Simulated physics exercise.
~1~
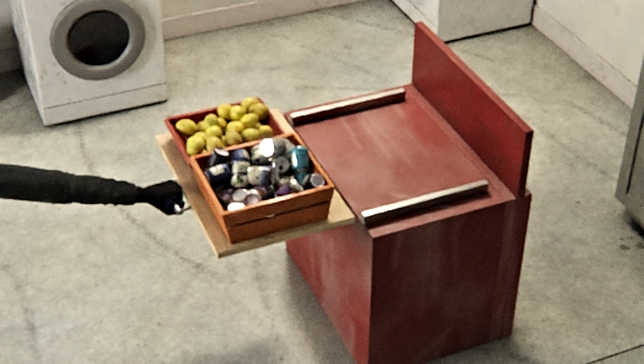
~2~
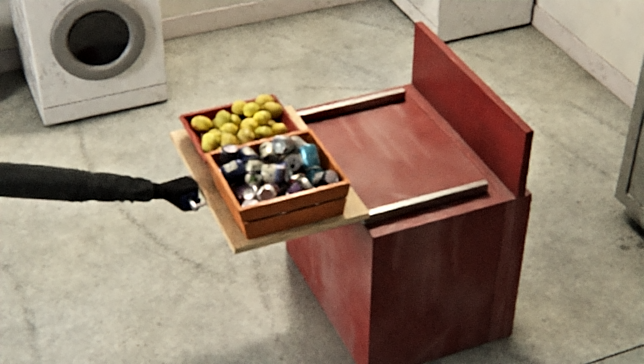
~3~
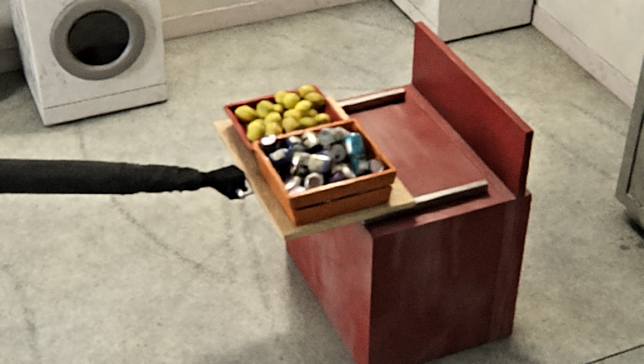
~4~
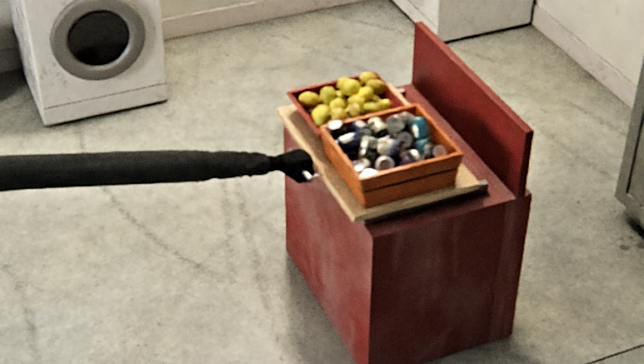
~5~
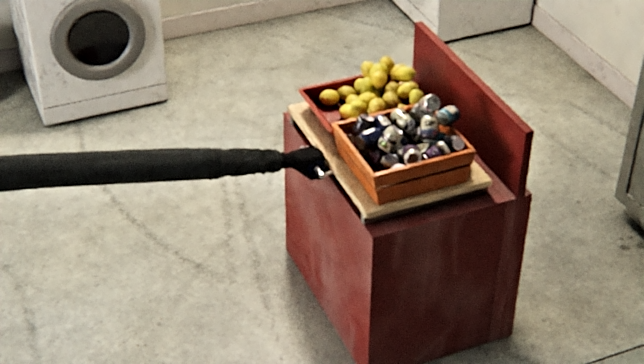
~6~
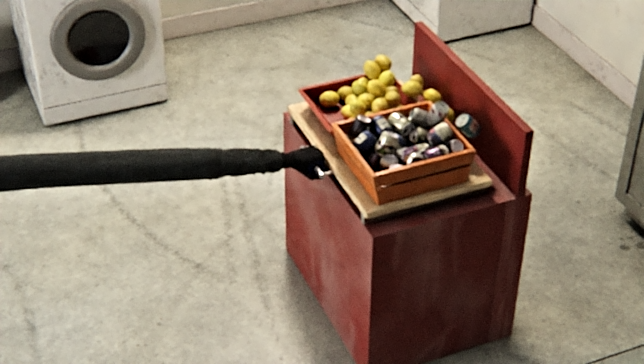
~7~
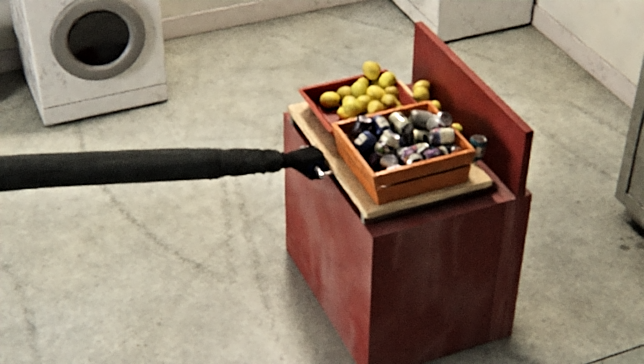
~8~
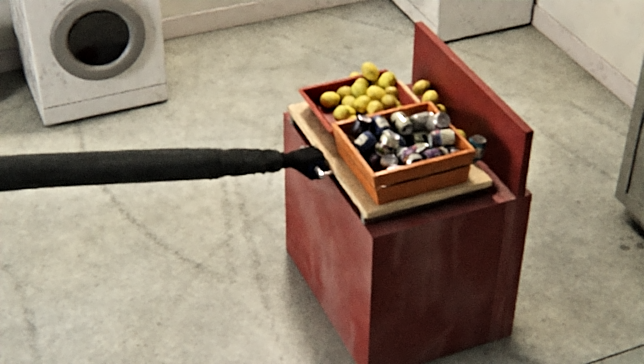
In a room with a grey concrete floor, seen from above at an angle, a white front-loading machine stands at the upper left and a dark red unit with a raised back panel stands right of centre. A black arm grips a pale wooden shelf that juts out to the left, carrying a red container of yellow-green fruit behind an orange container of mini cans. The arm pushes the shelf rightward along its slides until it stops over the unit. The containers stay on the shelf while the loose contents surge toward the back panel. Several fruits and at least one can spill over the far edges, and most pieces settle inside.
